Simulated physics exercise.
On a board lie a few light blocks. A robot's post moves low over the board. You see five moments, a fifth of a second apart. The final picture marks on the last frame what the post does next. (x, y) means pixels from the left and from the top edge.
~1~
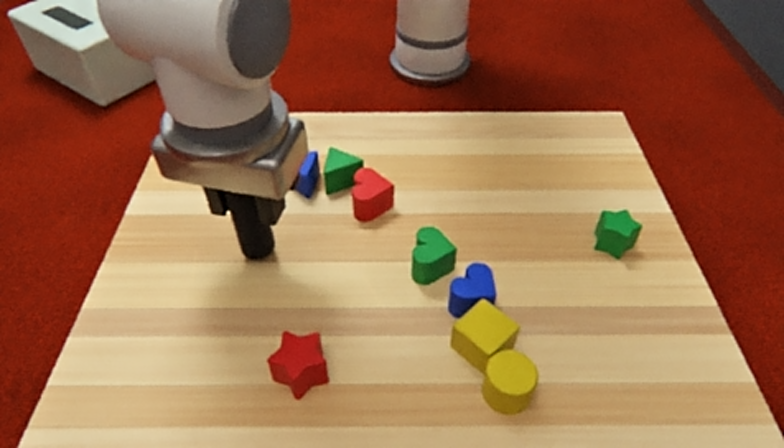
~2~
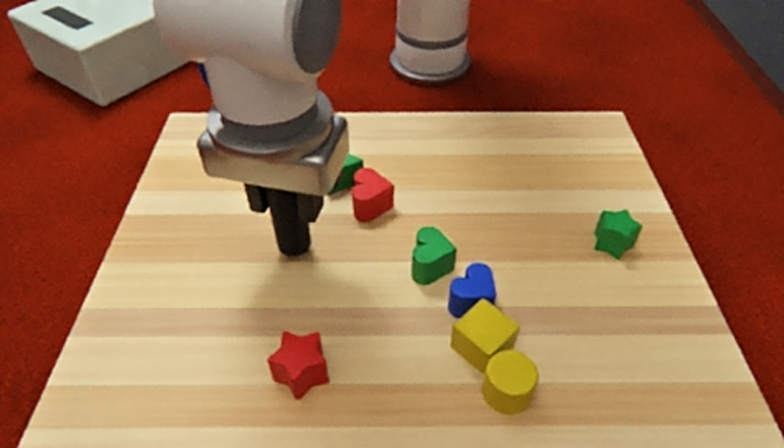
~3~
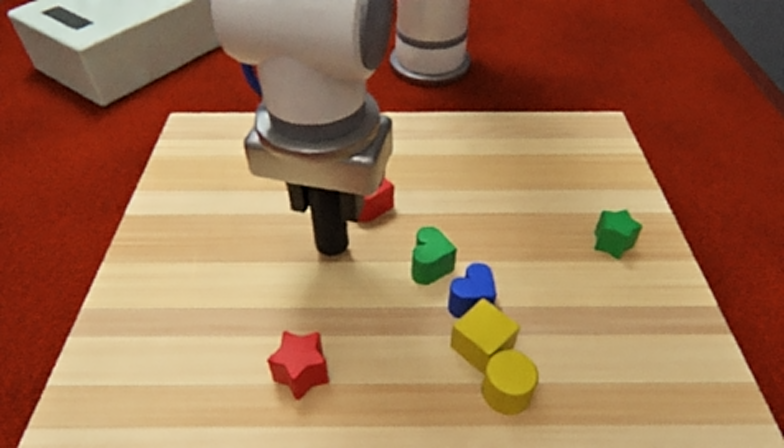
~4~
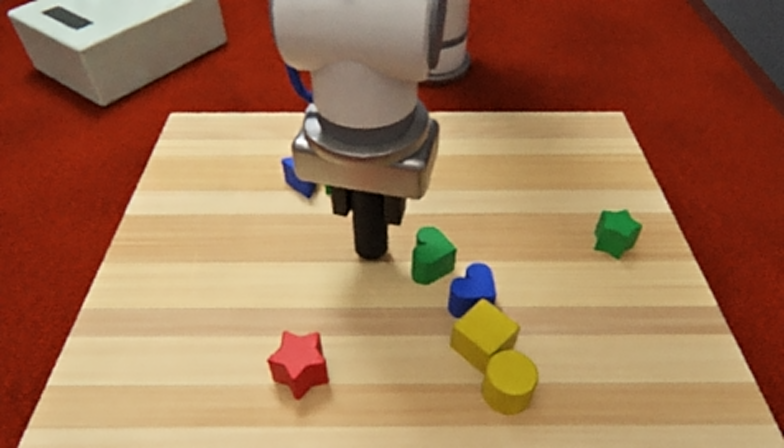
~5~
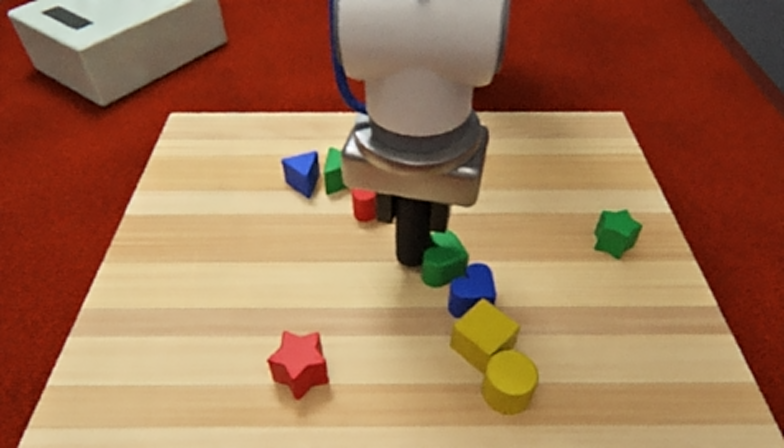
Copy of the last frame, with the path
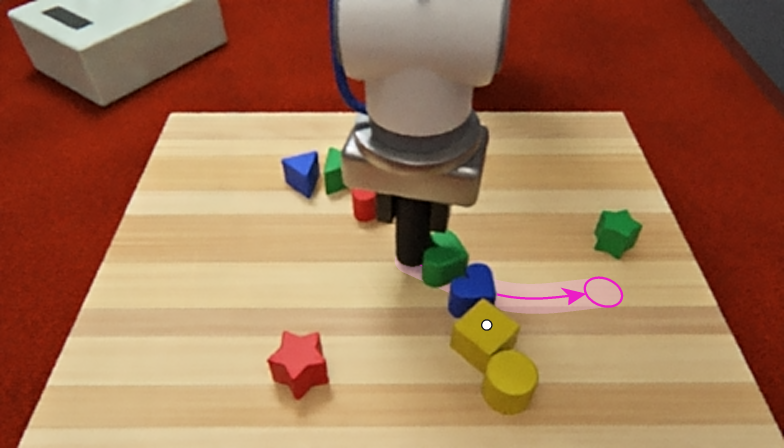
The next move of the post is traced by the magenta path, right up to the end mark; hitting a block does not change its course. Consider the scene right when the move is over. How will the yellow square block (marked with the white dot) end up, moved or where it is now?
At the end of the path, the yellow square block remains in its old spot.
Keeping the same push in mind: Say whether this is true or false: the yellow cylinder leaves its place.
The statement is incorrect.
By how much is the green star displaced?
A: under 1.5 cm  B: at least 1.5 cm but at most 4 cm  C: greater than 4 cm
The correct letter is A.
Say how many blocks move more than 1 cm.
The answer is two blocks.
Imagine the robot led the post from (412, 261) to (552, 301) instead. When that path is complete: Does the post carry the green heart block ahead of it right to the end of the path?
I believe so.
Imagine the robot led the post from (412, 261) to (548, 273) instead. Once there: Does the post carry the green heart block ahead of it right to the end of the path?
Yes - that is the case.
The drawn path runs from (412, 261) by way of (471, 286) and (538, 298) to (603, 292); the dot is on the yellow square block.
The first path, step by step. One third of the way, post (473, 280); green heart block (509, 261), turned 30° anticlockwise; blue heart block (510, 295), turned 50° clockwise.
Two thirds of the way, post (542, 292); green heart block (574, 264), turned 50° anticlockwise; blue heart block (542, 315), turned 110° clockwise.
At the end, post (606, 285); green heart block (636, 254), turned 55° anticlockwise; blue heart block (542, 315), turned 110° clockwise; yellow square block not moved; yellow cylinder not moved; green star not moved.
